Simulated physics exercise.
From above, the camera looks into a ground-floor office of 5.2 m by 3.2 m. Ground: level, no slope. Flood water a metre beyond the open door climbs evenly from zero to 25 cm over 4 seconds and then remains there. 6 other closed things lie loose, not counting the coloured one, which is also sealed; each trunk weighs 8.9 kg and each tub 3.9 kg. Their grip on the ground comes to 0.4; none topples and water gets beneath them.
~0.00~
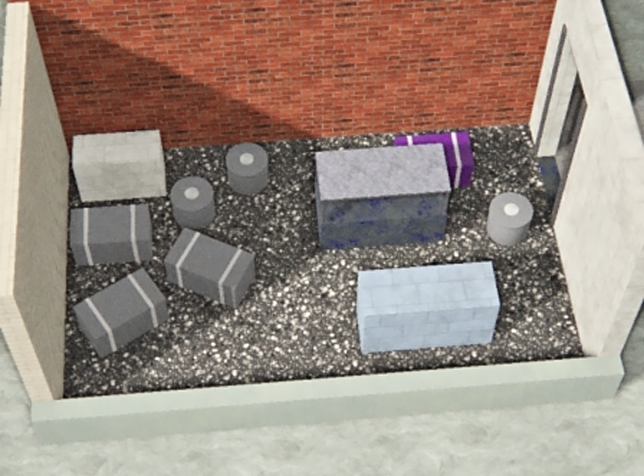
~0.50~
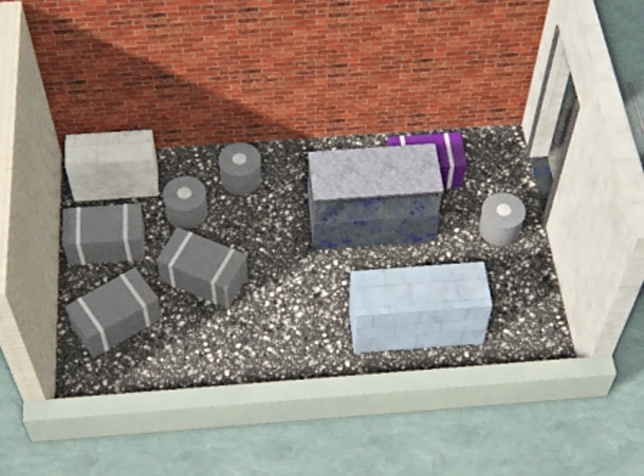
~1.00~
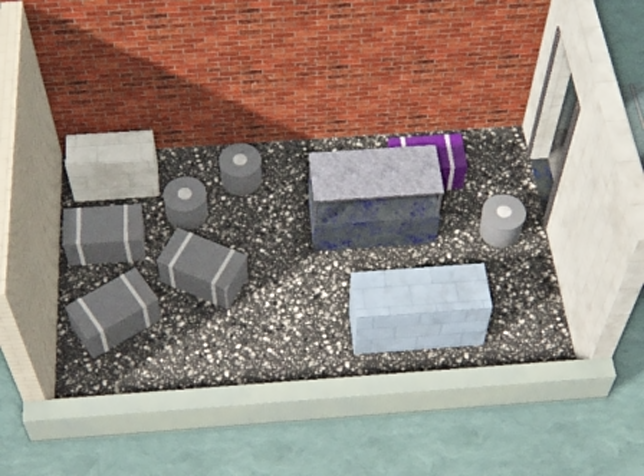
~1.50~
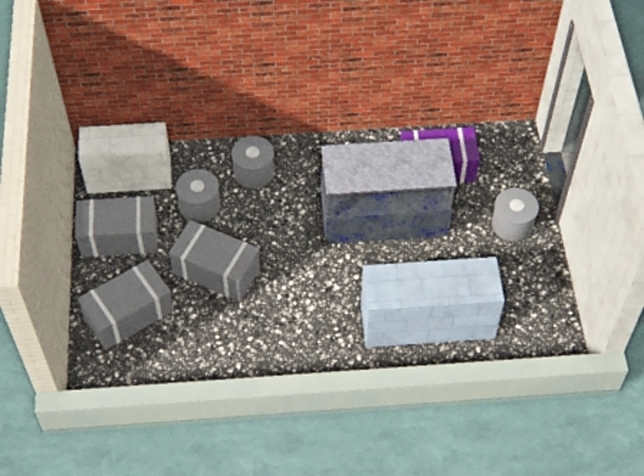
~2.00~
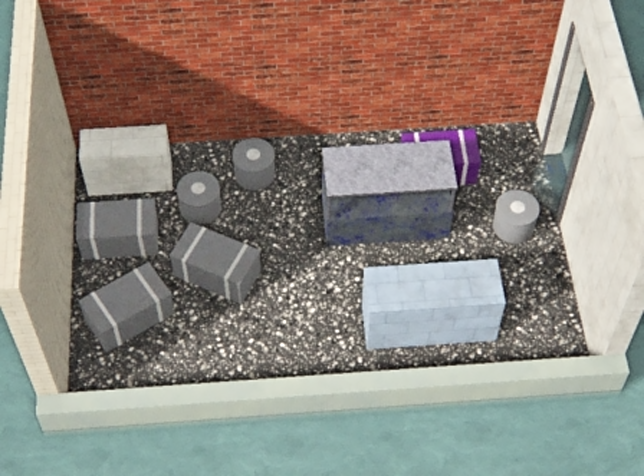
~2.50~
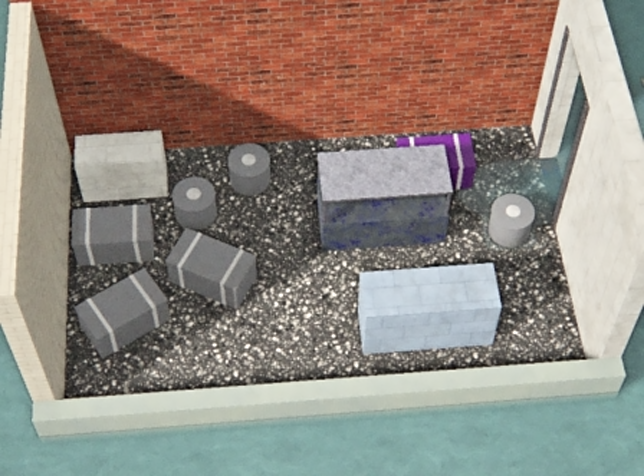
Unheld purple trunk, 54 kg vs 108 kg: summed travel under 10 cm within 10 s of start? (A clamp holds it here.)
Heavier only.
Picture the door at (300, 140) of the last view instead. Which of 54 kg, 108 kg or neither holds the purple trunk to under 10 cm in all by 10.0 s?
The light one suffices.
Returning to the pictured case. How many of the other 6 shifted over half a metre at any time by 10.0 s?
Answer: 3.
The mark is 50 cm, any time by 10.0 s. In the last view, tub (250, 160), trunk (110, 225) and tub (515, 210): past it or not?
Listed order gives above limit, within limit, above limit.
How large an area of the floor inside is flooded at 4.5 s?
4.0 m2.
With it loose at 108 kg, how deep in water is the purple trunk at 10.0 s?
Depth: Approx. 11 cm.
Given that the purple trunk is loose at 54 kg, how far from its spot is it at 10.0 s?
Close to 60 centimetres.
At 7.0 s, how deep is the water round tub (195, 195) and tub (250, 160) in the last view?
About 4 and 4 cm.
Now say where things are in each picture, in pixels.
The purple trunk at (434, 151), on the bottom; water covers 0.0 m2; 0 of 7 have shifted, in the first frame.
The purple trunk at (427, 151), on the bottom; 0.0 m2 under water; 0 of 7 have shifted, in the second frame.
The purple trunk at (427, 153), on the bottom; water covers 0.0 m2; 0 of 7 have shifted, in the third frame.
The purple trunk at (440, 146) rests on the ground; water covers 0.0 m2; 0 of 7 have shifted, in the fourth frame.
The purple trunk at (441, 148), on the bottom; water covers 0.1 m2; 0 of 7 have shifted, in the fifth frame.
The purple trunk at (436, 152) rests on the ground; water covers 0.6 m2; 0 of 7 have shifted, in the sixth frame.
After 3.5 s the purple trunk would be 0 cm from its start with 54 kg and 0 cm from its start with 108 kg; 5 cm of water round it then.
After 4.5 s the purple trunk would be 0 cm from its start with 54 kg and 0 cm from its start with 108 kg; 8 cm of water round it then.
After 7.0 s the purple trunk would be 55 cm from its start with 54 kg and 0 cm from its start with 108 kg; 10 cm of water round it then.
After 10.0 s the purple trunk would be 59 cm from its start with 54 kg and 0 cm from its start with 108 kg; 11 cm of water round it then.
